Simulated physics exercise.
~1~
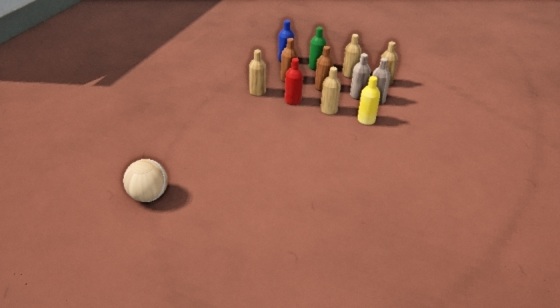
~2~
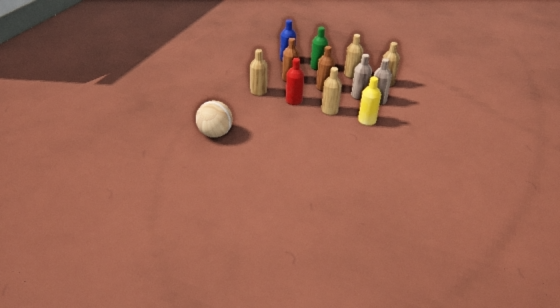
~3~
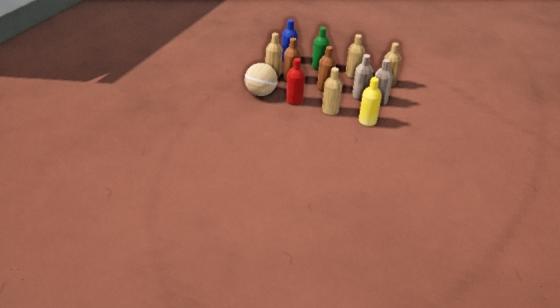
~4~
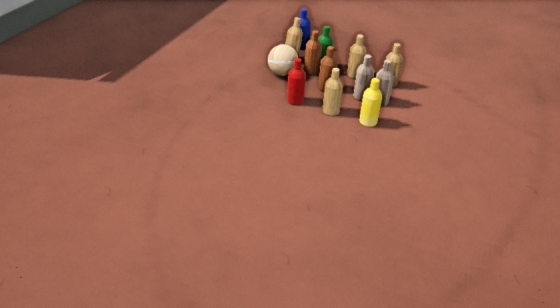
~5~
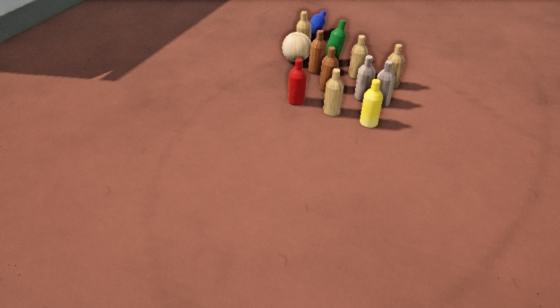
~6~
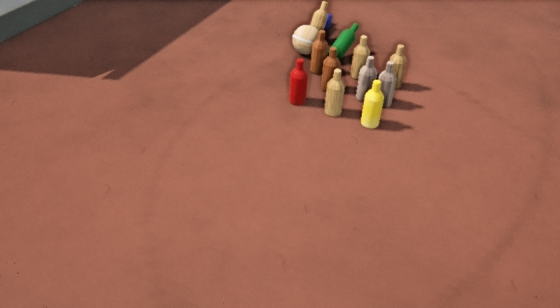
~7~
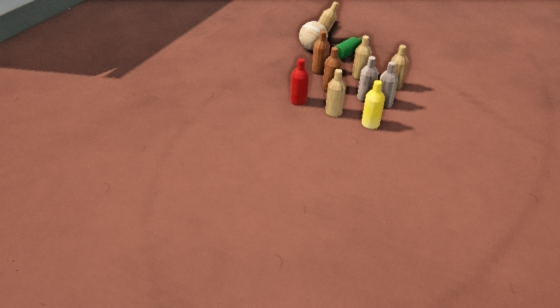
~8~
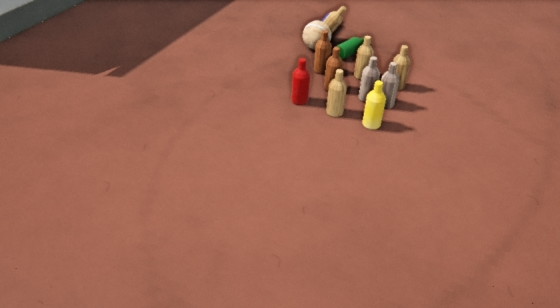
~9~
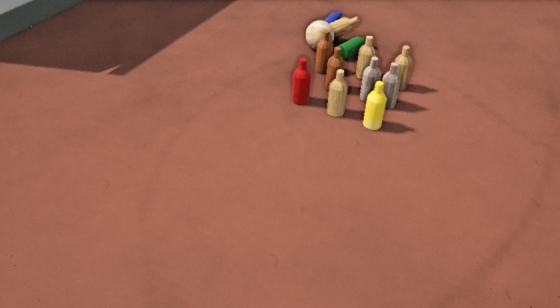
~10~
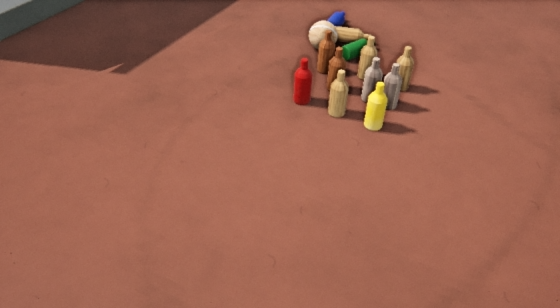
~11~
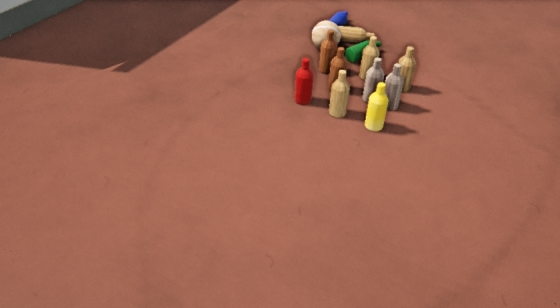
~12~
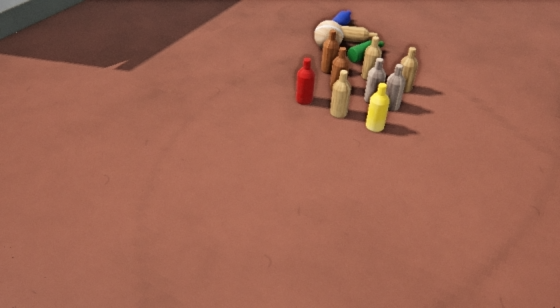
Wooden ball rolling into a cluster of coloured bottle-shaped skittles, toppling the blue, green and one tan, while yellow and red stay upright.
